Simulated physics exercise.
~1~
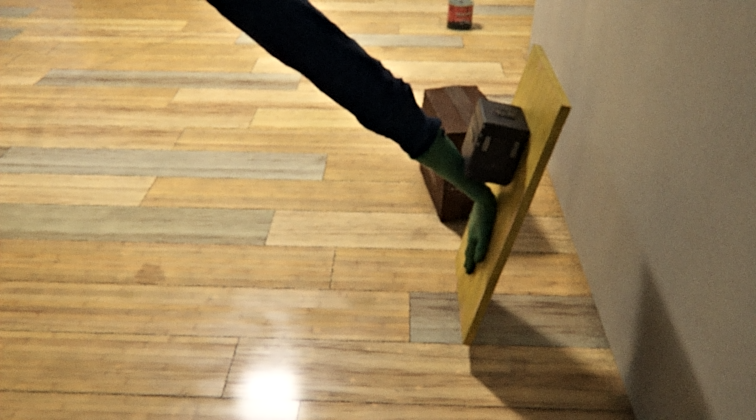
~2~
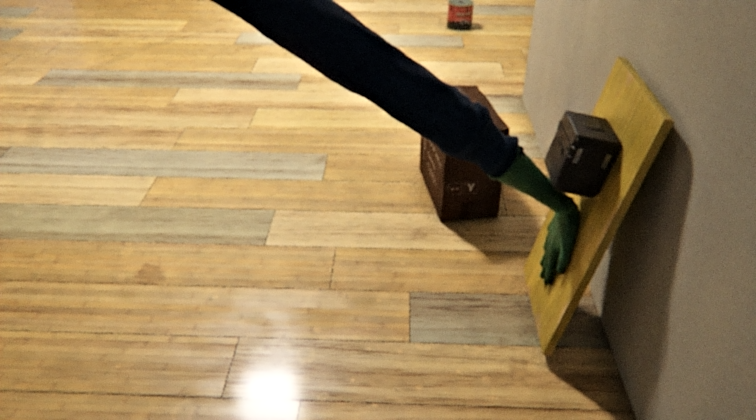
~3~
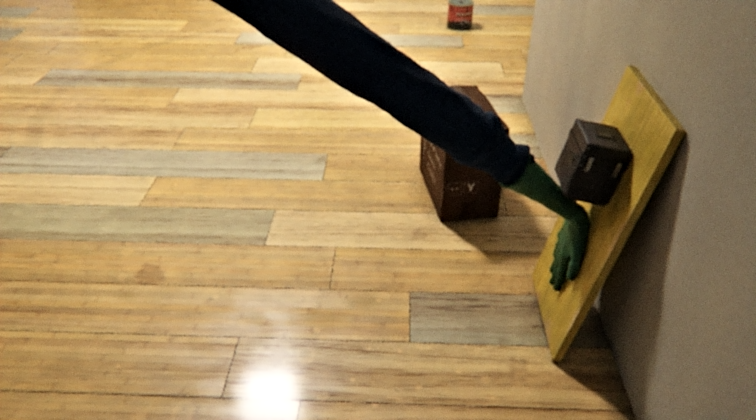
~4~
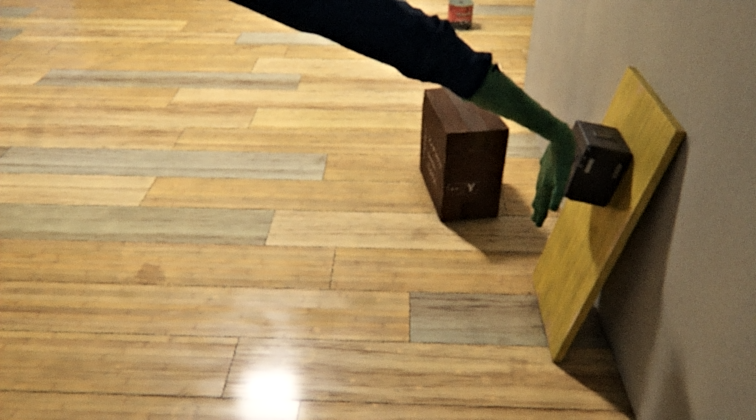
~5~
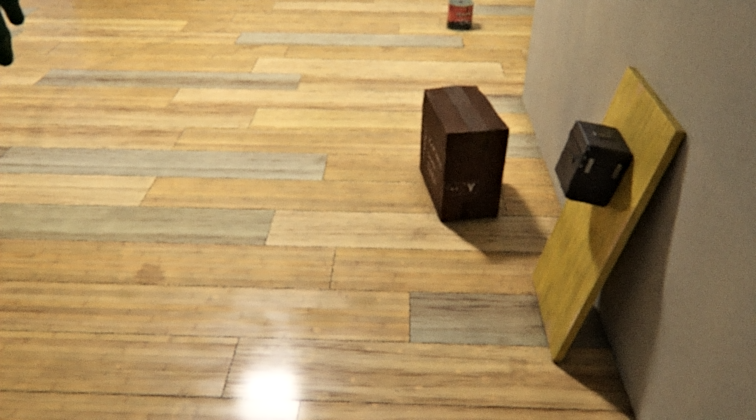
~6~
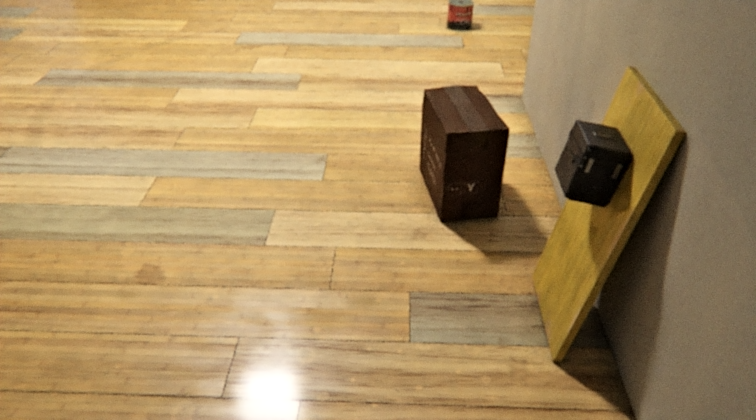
Against a grey wall, a green-gloved hand leans a yellow board, which stays propped.
